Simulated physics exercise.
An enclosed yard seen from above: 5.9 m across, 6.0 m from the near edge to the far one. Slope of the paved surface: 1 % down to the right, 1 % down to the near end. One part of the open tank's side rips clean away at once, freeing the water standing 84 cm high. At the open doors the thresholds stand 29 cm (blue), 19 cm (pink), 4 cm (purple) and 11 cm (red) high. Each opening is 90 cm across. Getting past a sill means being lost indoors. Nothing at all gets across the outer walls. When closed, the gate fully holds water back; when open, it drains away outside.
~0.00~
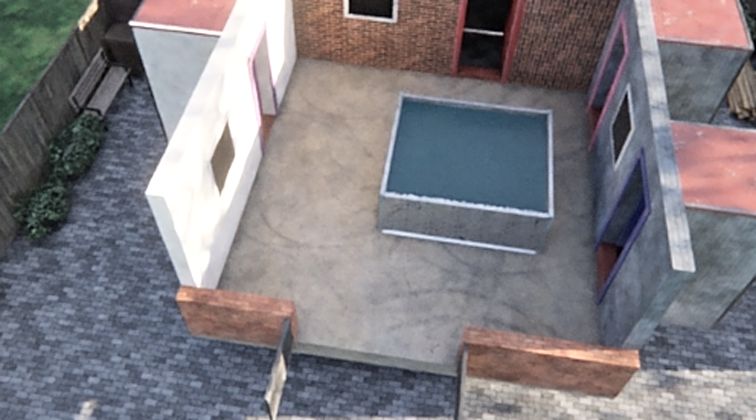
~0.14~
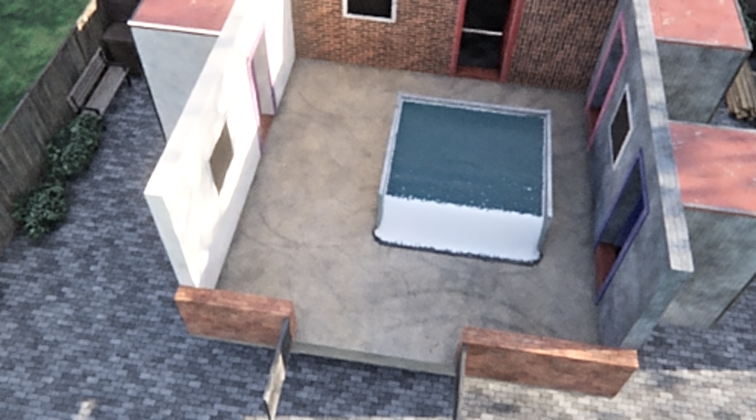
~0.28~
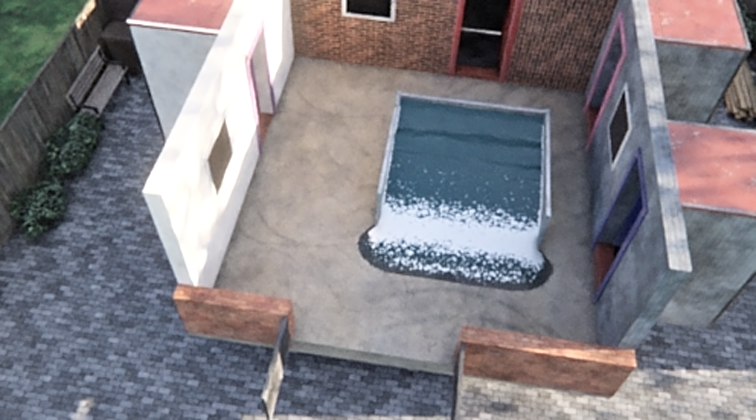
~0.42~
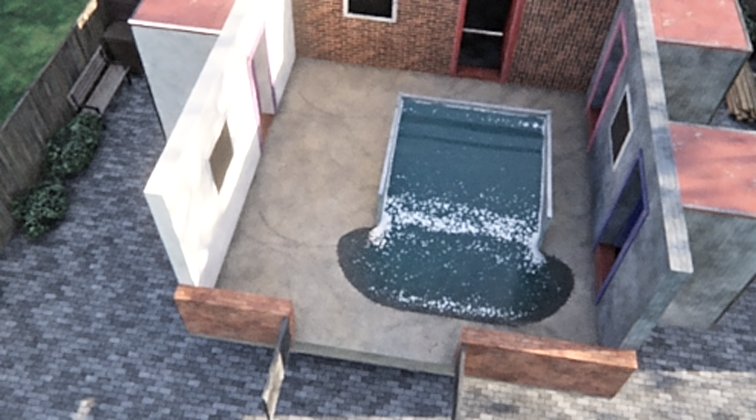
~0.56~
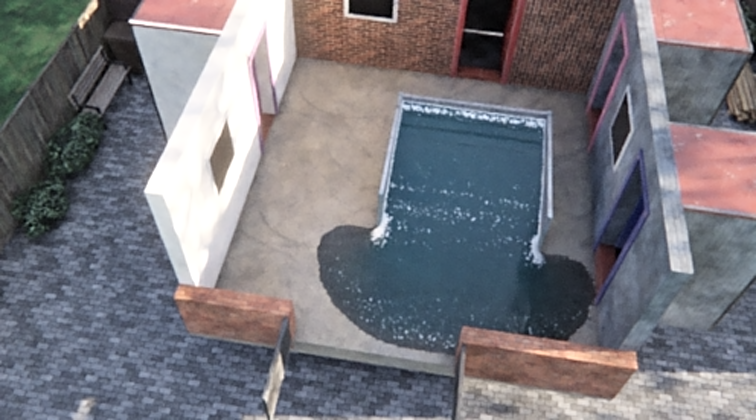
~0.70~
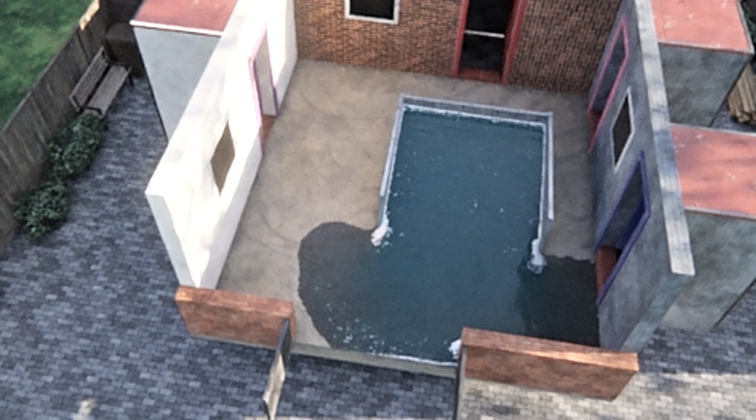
At the start, still dark blue water fills an open rectangular tank in a walled yard seen from above. The tank's near side gives way and white, foaming water pours out onto the floor. The dark pool then widens left and right and spreads to the low brick walls as the foam thins.
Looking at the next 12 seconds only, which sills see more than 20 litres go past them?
As I see it, blue door: Short of the set amount; pink door: Short of the set amount; purple door: Beyond the set amount; red door: Short of the set amount.
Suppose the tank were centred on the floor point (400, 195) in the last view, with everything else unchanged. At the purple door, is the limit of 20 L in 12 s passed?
Against the limit, the purple door gets no more than that.
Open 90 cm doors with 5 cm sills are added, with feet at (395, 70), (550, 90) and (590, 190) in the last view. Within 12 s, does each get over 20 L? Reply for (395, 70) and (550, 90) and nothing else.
Per doorway, in order: Insufficient / sufficient.
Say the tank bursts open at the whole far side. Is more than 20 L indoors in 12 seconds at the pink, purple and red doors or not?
Then it goes pink too high, purple too high, red too high.
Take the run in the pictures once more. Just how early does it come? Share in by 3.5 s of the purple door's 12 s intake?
By then it's near 0% of the total.
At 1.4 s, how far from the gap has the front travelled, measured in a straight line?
Some 4.2 m out.
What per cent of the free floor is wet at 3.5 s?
Roughly 55 % of the floor is wet.
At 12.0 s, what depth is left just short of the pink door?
Depth: ~ 6.0 cm.
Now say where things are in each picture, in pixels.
In the first picture, still water, 84 cm deep, in the open tank at (470, 154).
In the second picture, water pours out at (460, 229) and has run 1.4 m, to (376, 231); typically 7 cm deep outside, 84 cm at the open tank's back.
In the third picture, the front is at (545, 274), 1.5 m from the gap at (458, 229); 2.0 m2 of floor is under water; 84 cm left at the back of the open tank.
In the fourth picture, the front is at (562, 300), 1.9 m from the gap at (459, 231); 4.3 m2 of floor is under water; 81 cm left at the back of the open tank.
In the fifth picture, the front is at (570, 329), 2.3 m from the gap at (459, 232); 7.0 m2 of floor is under water; 72 cm left at the back of the open tank.
In the sixth picture, the front is at a hidden place, 2.7 m from the gap at (460, 233); 8.8 m2 of floor is under water; 72 cm left at the back of the open tank.
After 1.4 s water covers 30 % of the floor and is deepest (66 cm) near (593, 374); blue door 4 cm at the sill, 0 L in, pink door not reached, purple door not reached, red door not reached.
After 2.2 s water covers 35 % of the floor and is deepest (57 cm) near (593, 374); blue door 22 cm at the sill, 0 L in, pink door not reached, purple door not reached, red door not reached.
After 3.5 s water covers 55 % of the floor and is deepest (38 cm) near (572, 95); blue door 21 cm at the sill, 0 L in, pink door 8 cm at the sill, 0 L in, purple door not reached, red door not reached.
After 7.0 s water covers 95 % of the floor and is deepest (17 cm) near (280, 107); blue door 10 cm at the sill, 0 L in, pink door 13 cm at the sill, 4 L in, purple door 7 cm at the sill, 0 L in, red door 6 cm at the sill, 0 L in.
After 12.0 s water covers 95 % of the floor and is deepest (9 cm) near (370, 229); blue door 7 cm at the sill, 0 L in, pink door 6 cm at the sill, 5 L in, purple door 5 cm at the sill, 49 L in, red door 3 cm at the sill, 0 L in.
